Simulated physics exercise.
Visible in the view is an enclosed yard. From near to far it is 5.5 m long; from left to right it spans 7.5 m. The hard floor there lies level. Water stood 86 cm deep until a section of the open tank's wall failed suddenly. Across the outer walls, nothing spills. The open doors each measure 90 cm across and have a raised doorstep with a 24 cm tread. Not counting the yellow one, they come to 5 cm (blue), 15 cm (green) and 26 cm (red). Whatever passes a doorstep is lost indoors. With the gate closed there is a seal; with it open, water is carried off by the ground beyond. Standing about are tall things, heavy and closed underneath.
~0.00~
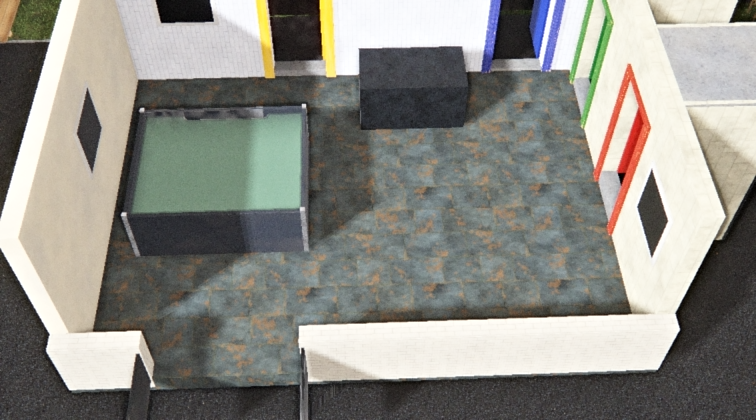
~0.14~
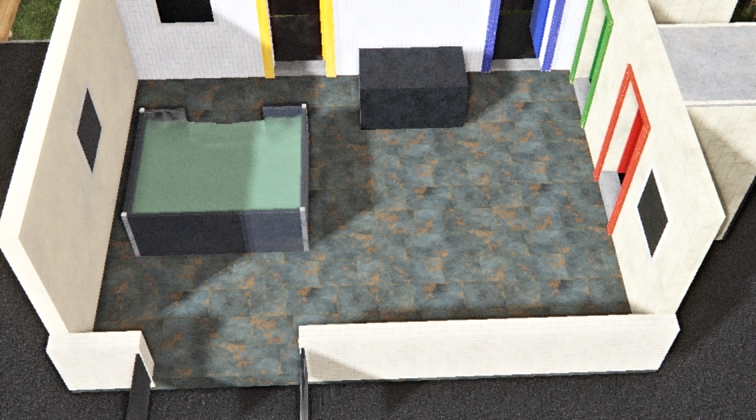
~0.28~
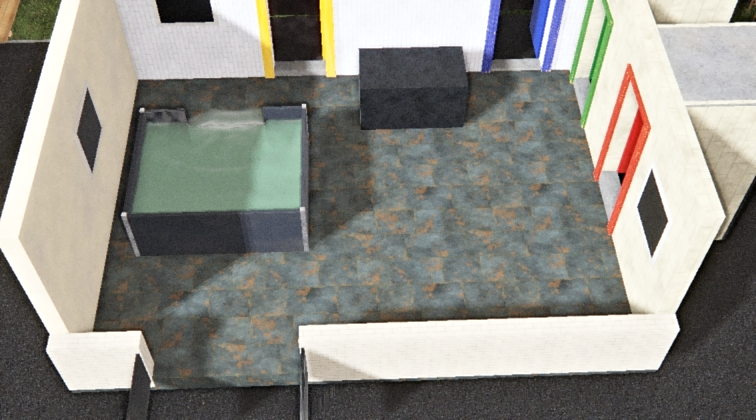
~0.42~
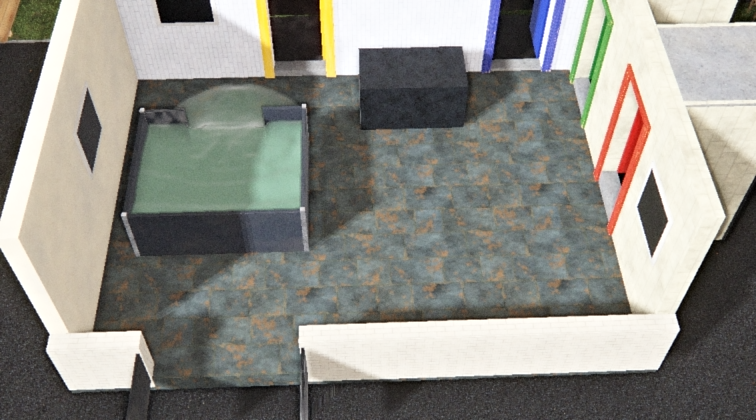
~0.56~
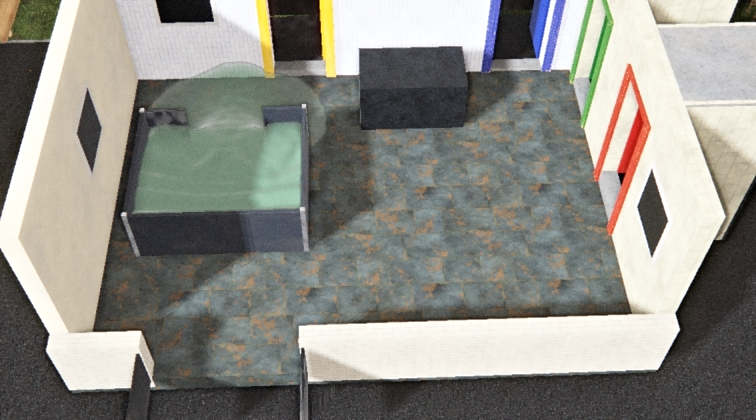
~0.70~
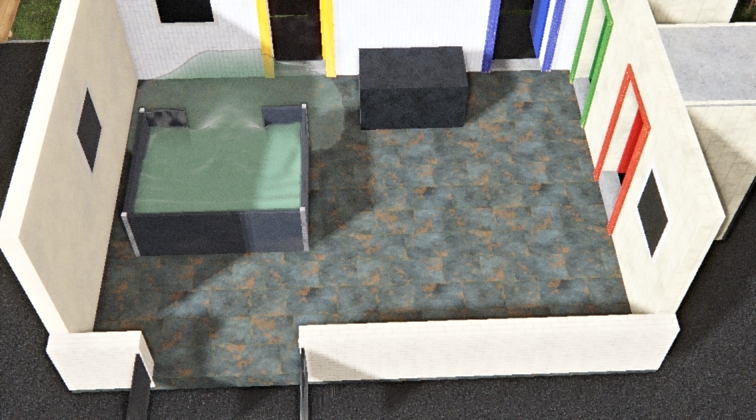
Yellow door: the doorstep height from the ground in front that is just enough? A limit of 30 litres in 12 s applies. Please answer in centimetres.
33 cm.
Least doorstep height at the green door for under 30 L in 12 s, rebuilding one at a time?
Door green, min height approx. 17 cm.
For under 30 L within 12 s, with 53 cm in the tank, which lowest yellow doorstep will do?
19 cm.
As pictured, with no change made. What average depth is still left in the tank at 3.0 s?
About 37 cm.
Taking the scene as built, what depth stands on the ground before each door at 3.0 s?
Depth (cm): Blue 9 / green 21 / red 0 / yellow 26.
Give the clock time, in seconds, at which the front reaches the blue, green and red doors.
Blue = 2.0 s, green = 2.4 s, red = 3.4 s.
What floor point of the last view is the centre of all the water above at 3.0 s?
It lies near (243, 158) in the last picture.
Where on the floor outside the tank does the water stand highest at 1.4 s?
At about pixel (138, 83).
After 1.4 s water covers 15 % of the floor, deepest (70 cm) near (138, 83); 36 cm at the yellow door, 61 litres in over its 13 cm doorstep.
After 3.0 s water covers 40 % of the floor, deepest (40 cm) near (88, 364); 26 cm at the yellow door, 227 litres in over its 13 cm doorstep.
After 12.0 s water covers 100 % of the floor, deepest (13 cm) near (360, 131); 10 cm at the yellow door, 367 litres in over its 13 cm doorstep.
At the yellow door as built, the water arrived by 0.7 s and peaked near 36 cm at 1.4 s.
With a doorstep of 26.5 cm, 83 litres would have come in within the 12 s; with 36 cm, 19 litres. So under 30 litres takes about 33 cm.
